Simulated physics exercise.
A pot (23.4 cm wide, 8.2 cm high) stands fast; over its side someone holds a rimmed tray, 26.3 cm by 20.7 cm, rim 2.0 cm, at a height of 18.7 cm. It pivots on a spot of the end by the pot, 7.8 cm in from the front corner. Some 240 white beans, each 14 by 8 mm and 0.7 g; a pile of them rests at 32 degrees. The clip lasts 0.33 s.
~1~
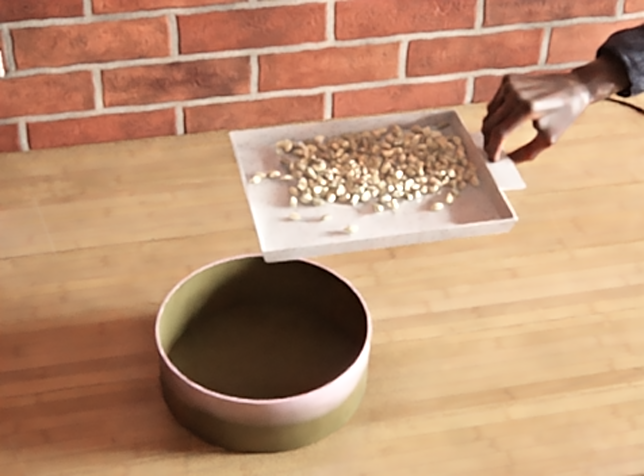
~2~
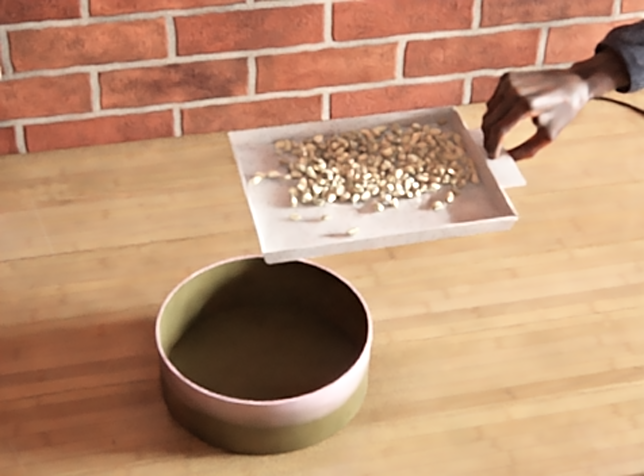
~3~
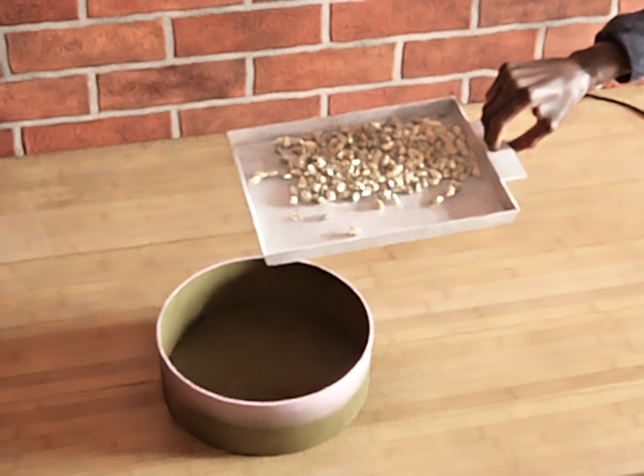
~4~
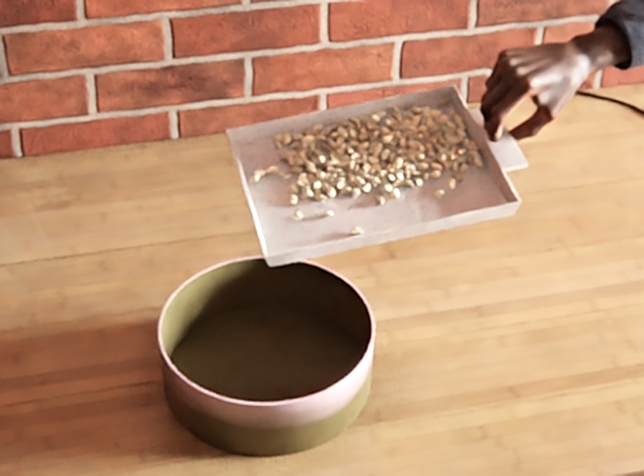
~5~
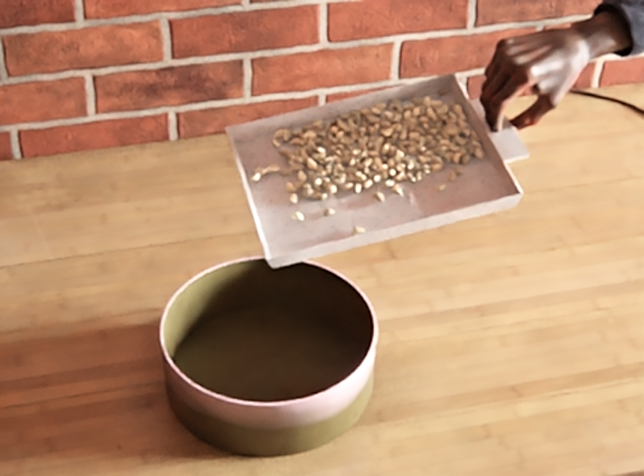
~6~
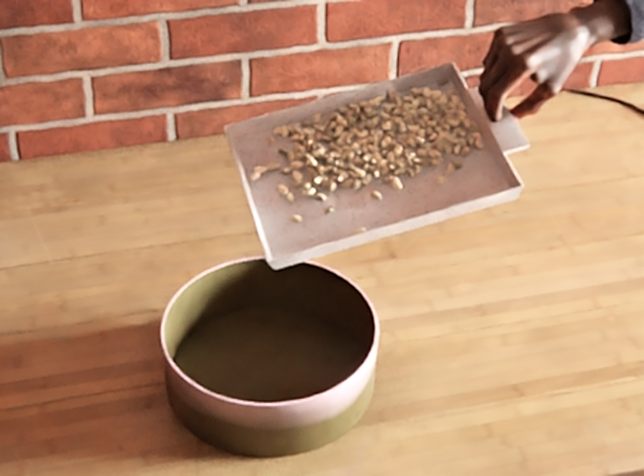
At the start, a hand on the right holds a nearly level, rimmed tray with a pile of pale beans on it, beside and above an empty round pot on a wooden table. The hand then slowly raises the tray's right end, tilting it gently down toward the left, while the pot stays almost still.
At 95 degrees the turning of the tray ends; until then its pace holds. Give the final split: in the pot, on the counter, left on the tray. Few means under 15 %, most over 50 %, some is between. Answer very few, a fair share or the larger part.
In the pot: The larger part; on the counter: Very few; left on the tray: Very few.
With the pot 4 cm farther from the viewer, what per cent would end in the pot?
It would be near 100 per cent.
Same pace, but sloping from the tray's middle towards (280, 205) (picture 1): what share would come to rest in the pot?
Some 65 per cent.
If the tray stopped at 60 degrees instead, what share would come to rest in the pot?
Then about 30 per cent.
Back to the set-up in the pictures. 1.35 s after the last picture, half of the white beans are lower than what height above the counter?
About 18 cm.
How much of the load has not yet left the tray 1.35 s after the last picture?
Roughly 65 per cent.
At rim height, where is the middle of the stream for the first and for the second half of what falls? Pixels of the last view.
First near (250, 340), later near (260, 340).
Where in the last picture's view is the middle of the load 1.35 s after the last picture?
Near (270, 253).
Then, 0.81 s after the last picture, tilt 51 degrees; the tray holds 90 %, the pot 5 %.
Then, 1.35 s after the last picture, tilt 76 degrees; the tray holds 65 %, the pot 30 %.
Then, 1.95 s after the last picture, tilt 95 degrees; the tray holds 0 %, the pot 100 %.
In the end, pot 100 %, counter 0 %, tray 0 %.
